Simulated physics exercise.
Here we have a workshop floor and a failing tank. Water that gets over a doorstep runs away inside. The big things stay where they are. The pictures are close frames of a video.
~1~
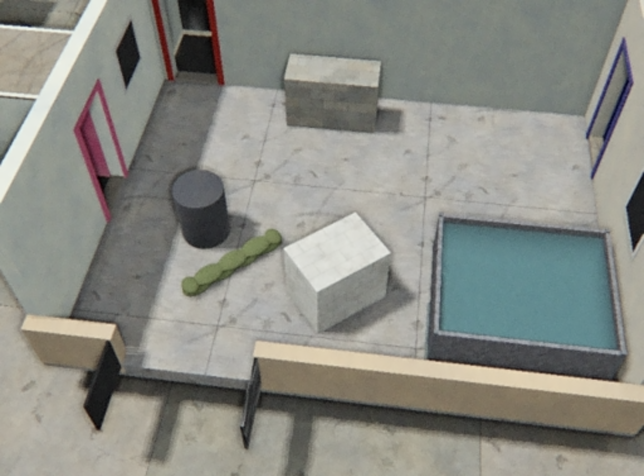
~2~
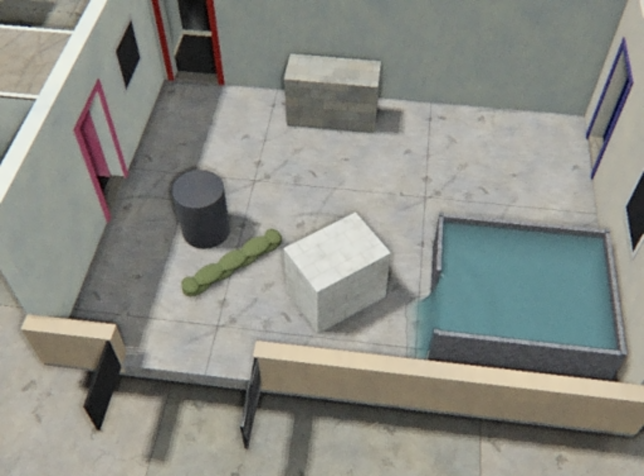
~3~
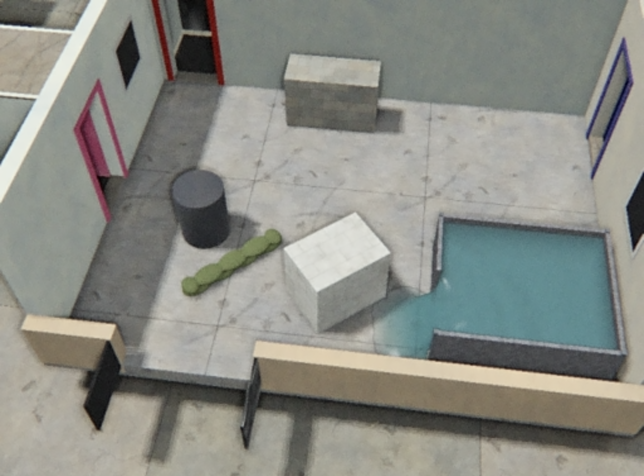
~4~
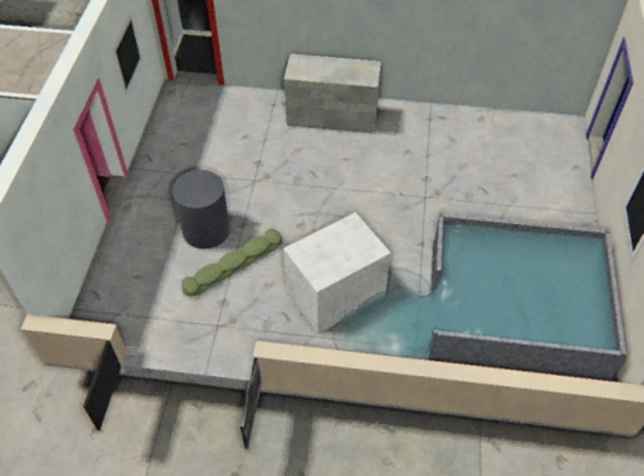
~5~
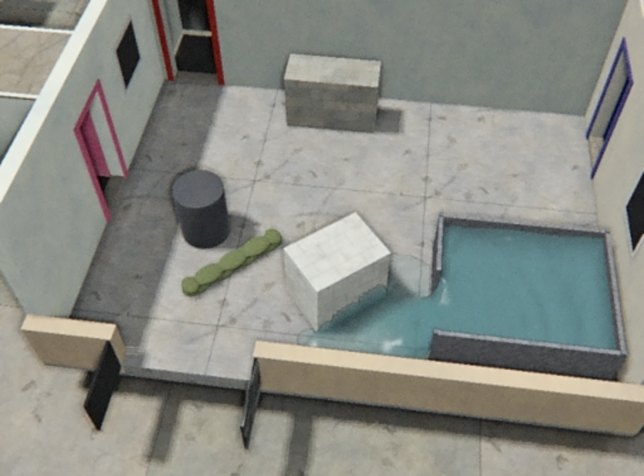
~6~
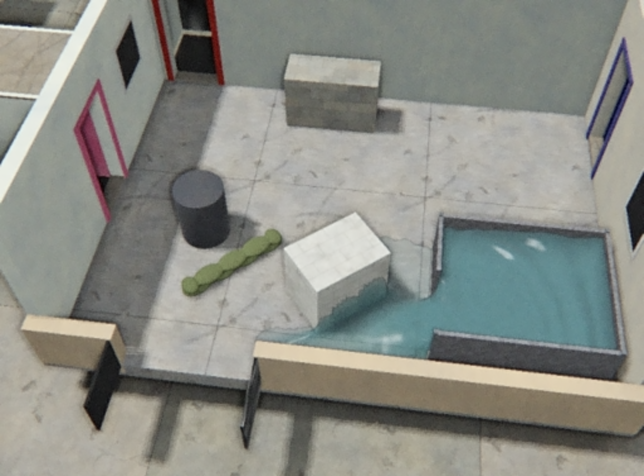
A teal pool of water fills a dark-rimmed open tank at the right of a walled workshop floor, seen from high above by a still camera. A pale box stands near the centre, with a dark grey cylinder and lumpy green strip to its left, and a grey block behind. The tank's left side opens and water pours out, spreading leftward around the box's base and along the low tan front wall.
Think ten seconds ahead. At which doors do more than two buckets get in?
One by one: The pink door admits no more than that; the blue door admits no more than that; the red door lets in a lot.
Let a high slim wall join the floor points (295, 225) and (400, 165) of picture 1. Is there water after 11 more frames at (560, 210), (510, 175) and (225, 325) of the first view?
One after the other: Free of water, not flooded, wet.
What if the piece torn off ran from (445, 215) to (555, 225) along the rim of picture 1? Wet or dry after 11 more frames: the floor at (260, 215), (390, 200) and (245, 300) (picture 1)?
One after the other: No water, flooded, clear.
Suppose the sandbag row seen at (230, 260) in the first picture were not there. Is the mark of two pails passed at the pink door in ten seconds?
In short: Pink passes that mark.
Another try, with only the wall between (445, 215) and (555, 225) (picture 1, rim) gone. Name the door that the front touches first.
That is the blue one.
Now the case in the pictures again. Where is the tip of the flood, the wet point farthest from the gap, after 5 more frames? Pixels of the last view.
Roughly at (107, 348).
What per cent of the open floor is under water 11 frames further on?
Roughly 35 per cent.
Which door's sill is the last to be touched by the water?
That is the blue door.
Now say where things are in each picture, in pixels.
The first frame shows still water in the open tank at (525, 282).
In the second frame, water pours out at (435, 320) and has run to a hidden place.
In the third frame, water pours out at (435, 322) and has run to (380, 306).
In the fourth frame, the front is at (337, 332), out from the gap at (435, 323).
In the fifth frame, water pours out at (435, 323) and has run to (303, 342).
In the sixth frame, water pours out at (435, 323) and has run to a hidden place.
A moment on, water covers 15 % of the floor; the pink door not reached, the blue door not reached, the red door not reached.
Next, water covers 35 % of the floor; the pink door not reached, the blue door not reached, the red door not reached.
Then, water covers 55 % of the floor; the pink door wet at the sill, nothing in, the blue door not reached, the red door not reached.
Later, water covers 85 % of the floor; the pink door under two buckets in, the blue door wet at the sill, nothing in, the red door over two buckets in.
In the end, water covers 95 % of the floor; the pink door under two buckets in, the blue door wet at the sill, nothing in, the red door far over two buckets in.
